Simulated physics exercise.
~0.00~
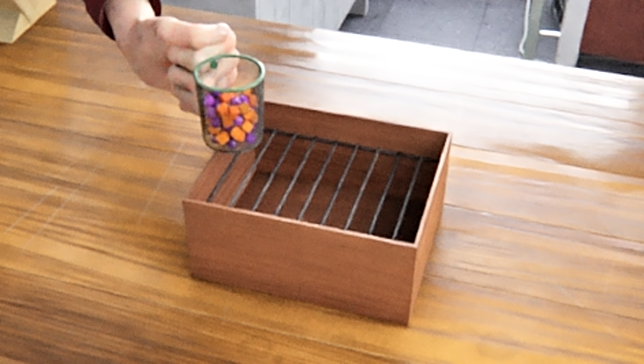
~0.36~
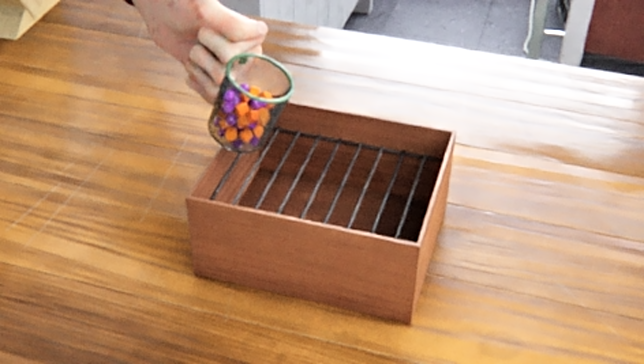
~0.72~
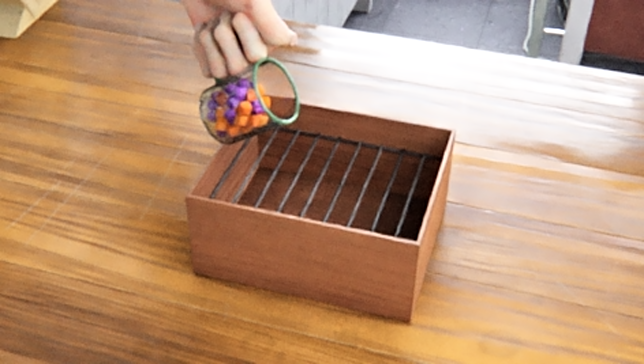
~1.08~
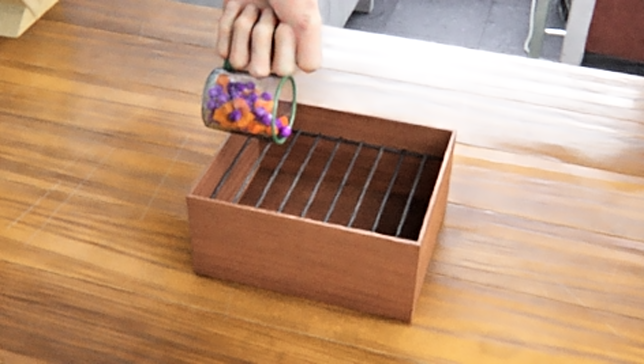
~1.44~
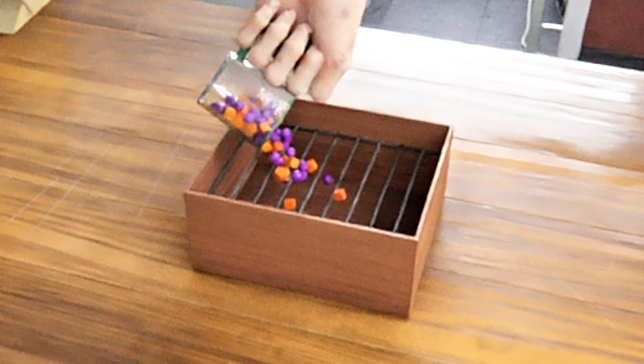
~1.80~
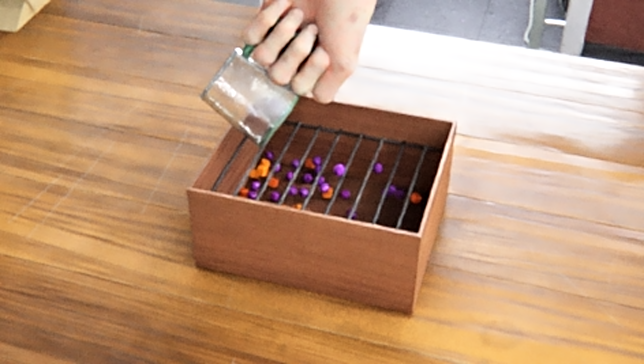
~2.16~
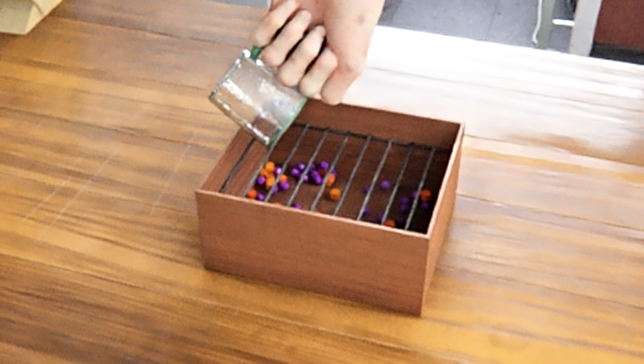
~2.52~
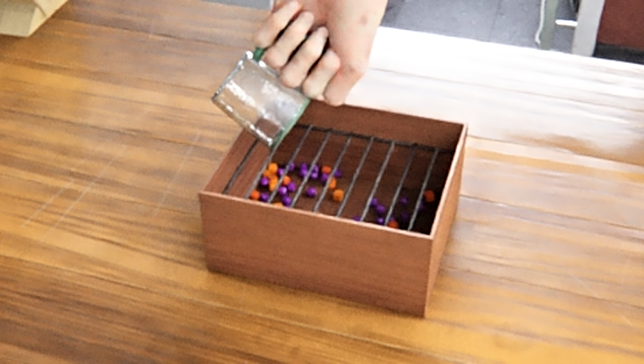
The clip opens with a hand holding a clear, green-rimmed cup of orange and purple bits above the left side of an open wooden box, which sits on a wooden table with a rack of dark wires across it. The hand tilts the cup to the right until it lies on its side, with the bits still inside. It tips further, and both colours tumble out together onto and between the wires. The cup empties, and the bits scatter below the rack. At the end, the orange and purple pieces all lie under the wires, while the hand still holds the empty, upturned cup above.
